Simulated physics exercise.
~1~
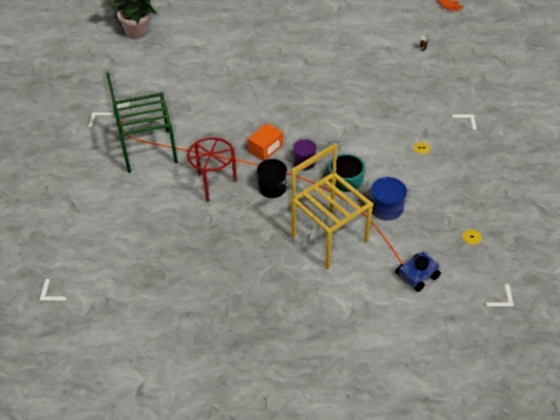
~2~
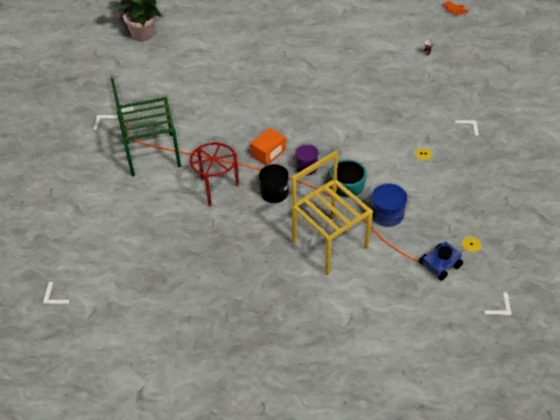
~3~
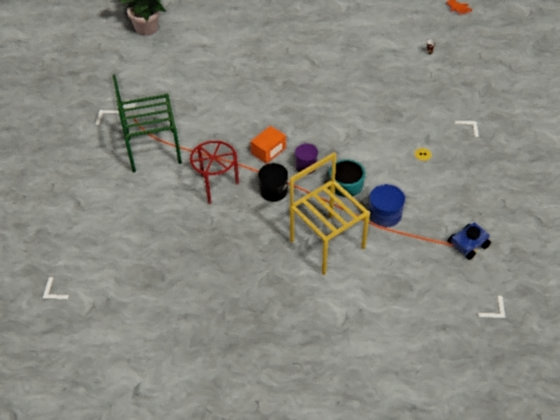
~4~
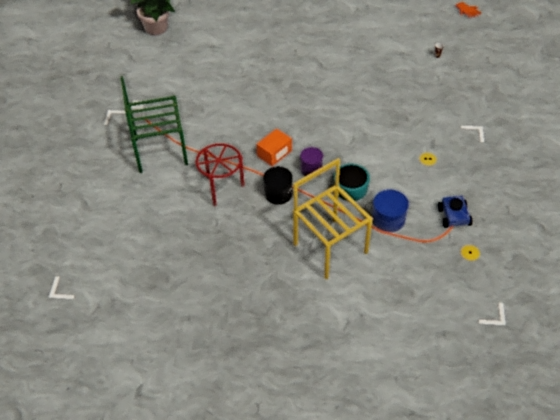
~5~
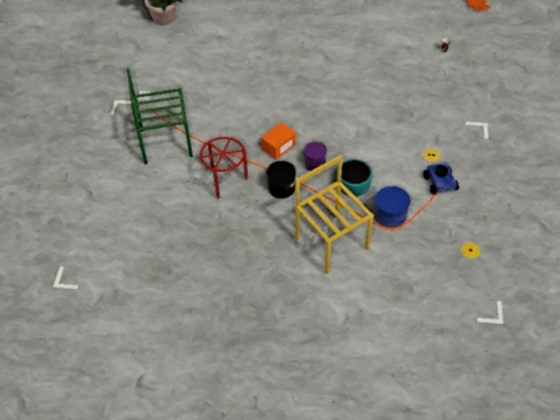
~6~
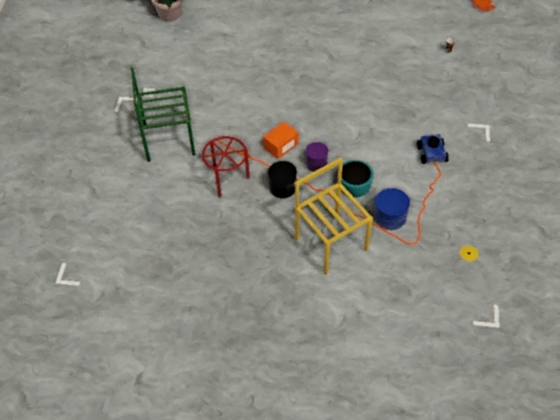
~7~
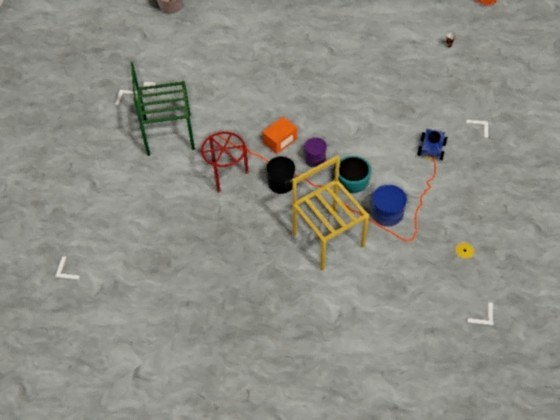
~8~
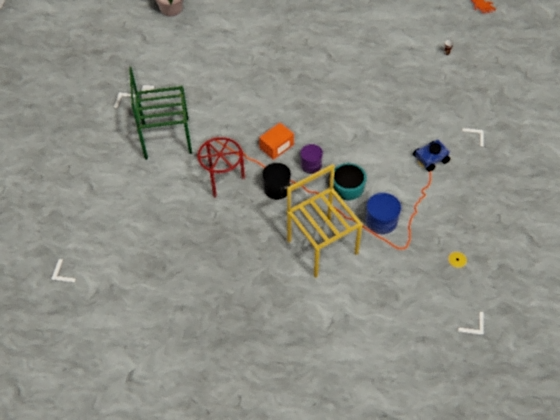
A small blue cart towed a thin orange lead away from a cluster of chairs, bins and a red stool, rolling right, then turning upward past the yellow marks, and it ended at the upper right with the lead unplugged and nothing knocked over.
